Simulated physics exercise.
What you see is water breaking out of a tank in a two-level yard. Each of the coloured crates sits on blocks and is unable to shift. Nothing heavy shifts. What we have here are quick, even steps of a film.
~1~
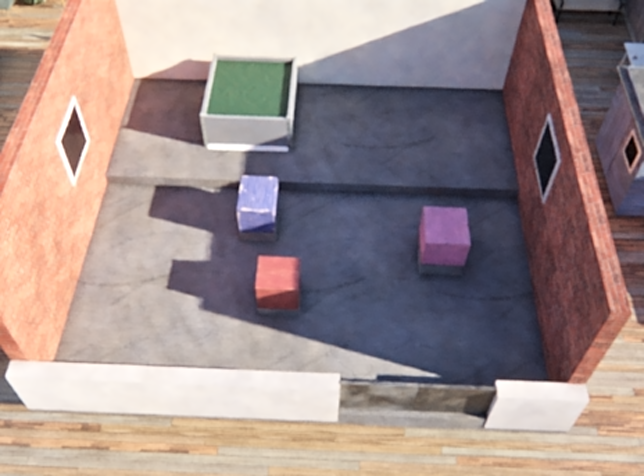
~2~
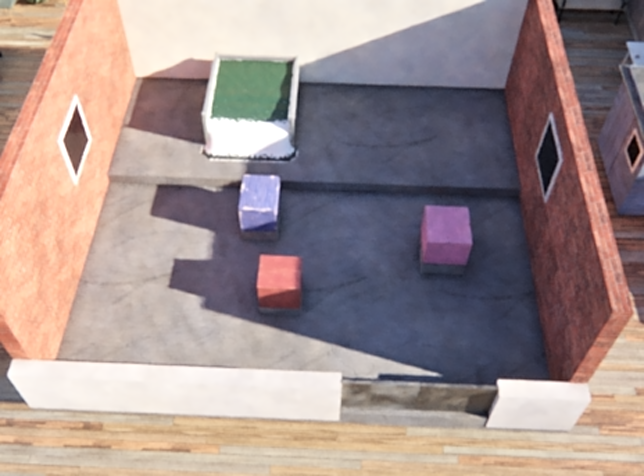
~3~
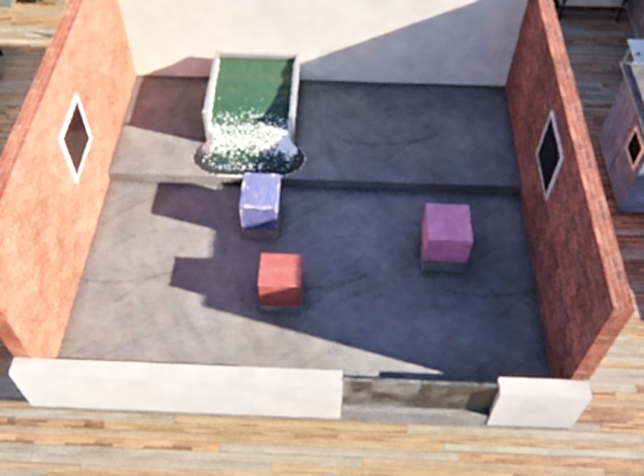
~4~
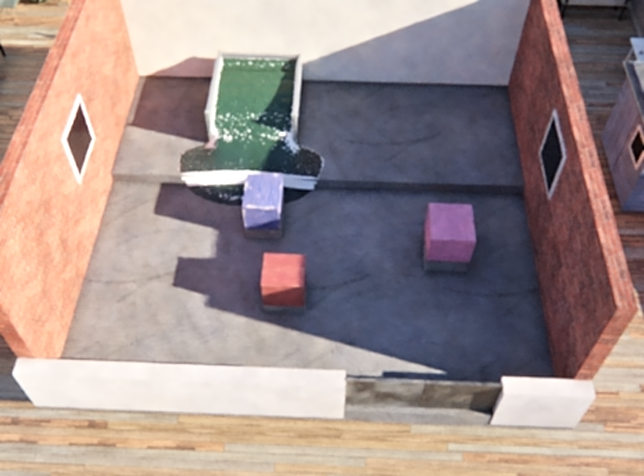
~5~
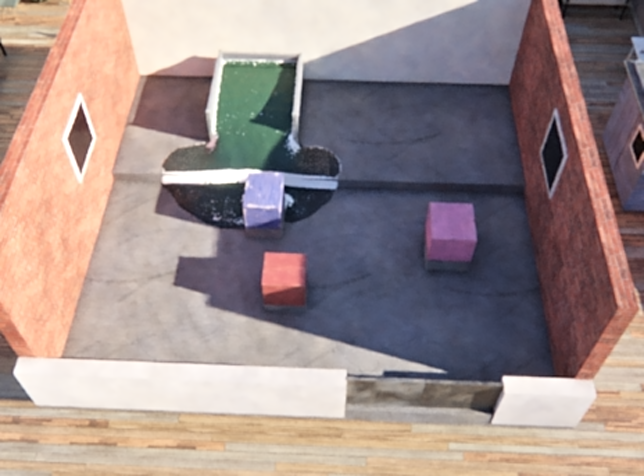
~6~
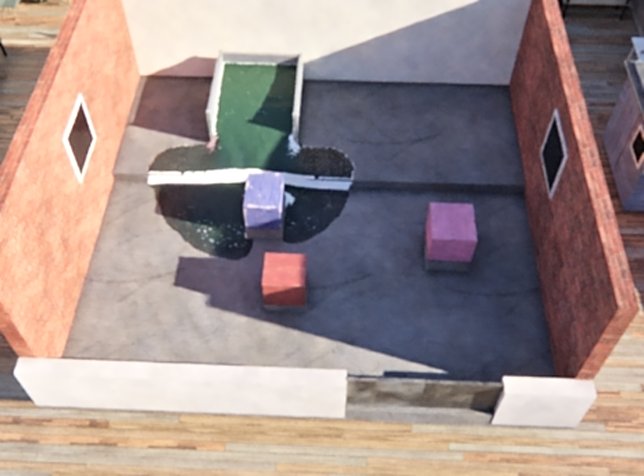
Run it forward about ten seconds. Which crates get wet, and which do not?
In order: The pink crate is spared, the blue crate is hit, the red crate is spared.
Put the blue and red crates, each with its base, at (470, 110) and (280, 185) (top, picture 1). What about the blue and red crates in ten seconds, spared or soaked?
As I see it - blue crate is left untouched, red crate gets submerged.
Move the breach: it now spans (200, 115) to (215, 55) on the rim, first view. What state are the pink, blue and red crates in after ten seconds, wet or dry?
The pink crate is not overtopped, the blue crate is not overtopped, and the red crate is not overtopped.
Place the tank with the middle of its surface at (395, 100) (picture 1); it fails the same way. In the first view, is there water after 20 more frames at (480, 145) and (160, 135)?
The first spot is not reached, while the second is not reached.
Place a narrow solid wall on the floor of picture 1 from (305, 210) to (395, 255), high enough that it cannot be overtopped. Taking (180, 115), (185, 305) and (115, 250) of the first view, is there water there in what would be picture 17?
Taking the three spots in order: Spared, soaked, soaked.
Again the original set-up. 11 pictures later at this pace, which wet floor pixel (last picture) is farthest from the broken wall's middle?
Point: (55, 383) in the last picture's pixels.
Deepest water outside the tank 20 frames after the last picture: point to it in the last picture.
Somewhere near (82, 329).
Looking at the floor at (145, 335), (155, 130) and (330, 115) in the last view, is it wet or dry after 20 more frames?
Going through them in order, I'd say drenched, clear and clear.
A moment on, water covers 30 % of the floor; the pink crate not reached, the blue crate water round its plinth, the red crate water round its plinth.
Next, water covers 45 % of the floor; the pink crate water round its plinth, the blue crate water round its plinth, the red crate water round its plinth.
Then, water covers 55 % of the floor; the pink crate water round its plinth, the blue crate water round its plinth, the red crate water round its plinth.
Later, water covers 60 % of the floor; the pink crate water round its plinth, the blue crate water round its plinth, the red crate water round its plinth.
In the end, water covers 65 % of the floor; the pink crate stayed above the water, the blue crate was topped, the red crate stayed above the water.
